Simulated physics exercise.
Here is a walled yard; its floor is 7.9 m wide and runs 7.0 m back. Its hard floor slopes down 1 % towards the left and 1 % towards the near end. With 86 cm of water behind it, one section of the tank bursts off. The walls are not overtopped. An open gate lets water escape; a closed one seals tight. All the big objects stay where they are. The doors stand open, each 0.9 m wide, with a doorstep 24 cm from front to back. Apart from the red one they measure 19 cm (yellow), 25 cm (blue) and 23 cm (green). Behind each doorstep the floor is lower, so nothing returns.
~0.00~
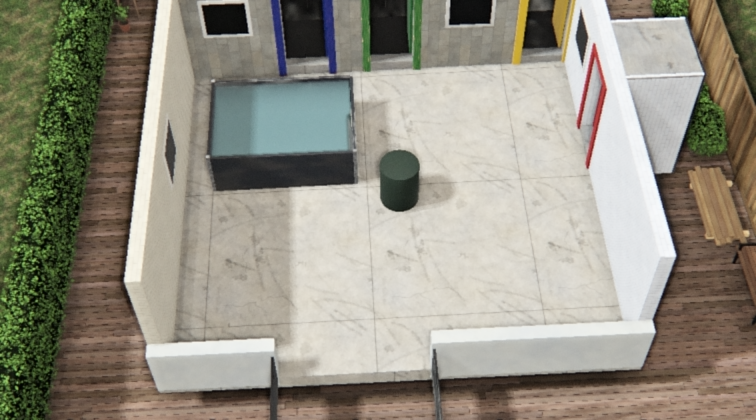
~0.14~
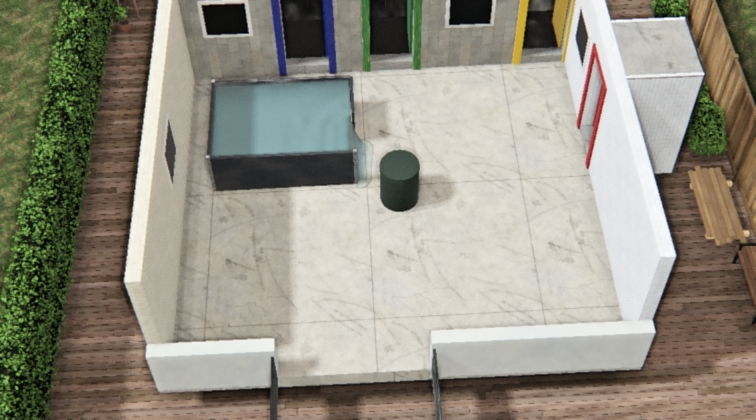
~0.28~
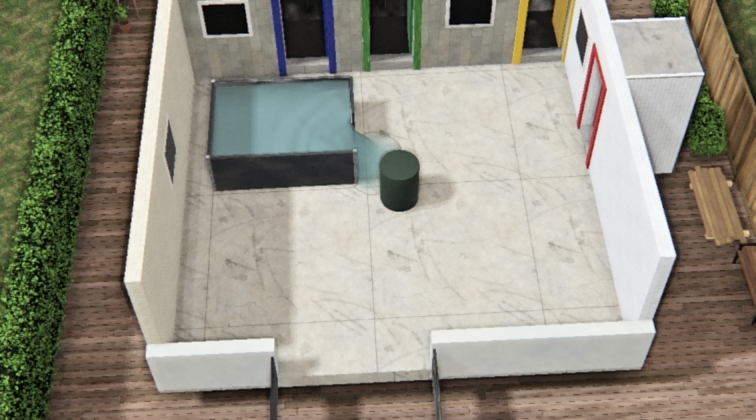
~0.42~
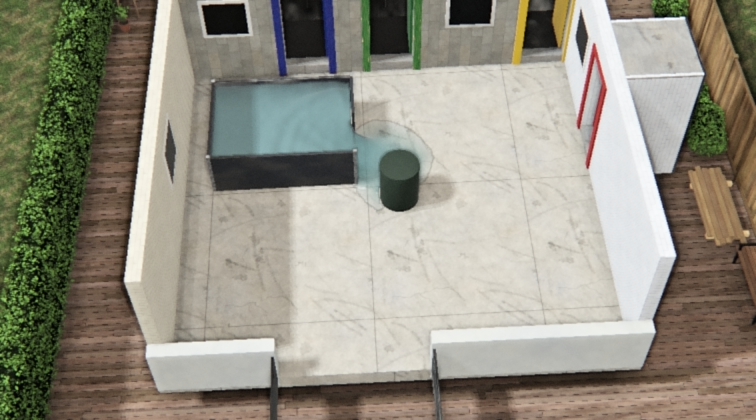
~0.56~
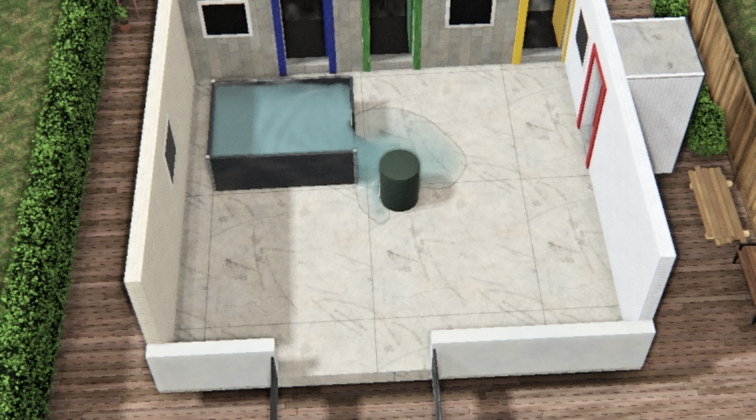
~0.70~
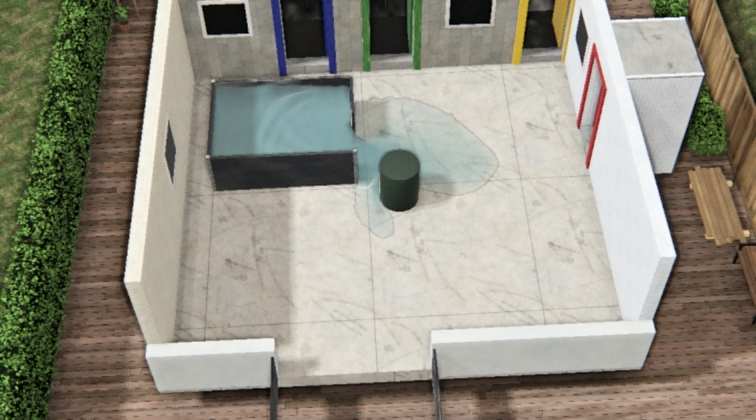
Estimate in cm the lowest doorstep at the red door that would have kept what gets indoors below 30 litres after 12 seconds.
At least 23 cm or so.
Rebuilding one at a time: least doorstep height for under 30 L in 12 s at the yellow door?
About 28 cm at yellow.
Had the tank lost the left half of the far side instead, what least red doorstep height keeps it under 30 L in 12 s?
Then roughly 10.5 cm.
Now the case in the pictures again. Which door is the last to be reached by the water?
The blue one.
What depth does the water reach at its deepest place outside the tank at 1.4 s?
Roughly 55 cm.
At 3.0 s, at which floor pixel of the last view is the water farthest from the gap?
At about (620, 346).
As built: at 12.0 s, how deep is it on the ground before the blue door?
Roughly 5.0 cm deep.
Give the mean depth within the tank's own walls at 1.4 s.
About 64 cm.
After 1.4 s water covers 30 % of the floor, deepest (55 cm) near (381, 188); 19 cm at the red door, 0 litres in over its 14 cm doorstep.
After 3.0 s water covers 60 % of the floor, deepest (38 cm) near (563, 84); 28 cm at the red door, 114 litres in over its 14 cm doorstep.
After 12.0 s water covers 95 % of the floor, deepest (16 cm) near (172, 370); 7 cm at the red door, 193 litres in over its 14 cm doorstep.
At the red door as built, the water arrived by 1.2 s and peaked near 30 cm at 2.0 s.
Run again over the same 12 s with other heights there, 72 litres in over 19.5 cm, 11 litres over 26.5 cm. The limit of 30 litres is kept from about 23 cm up.
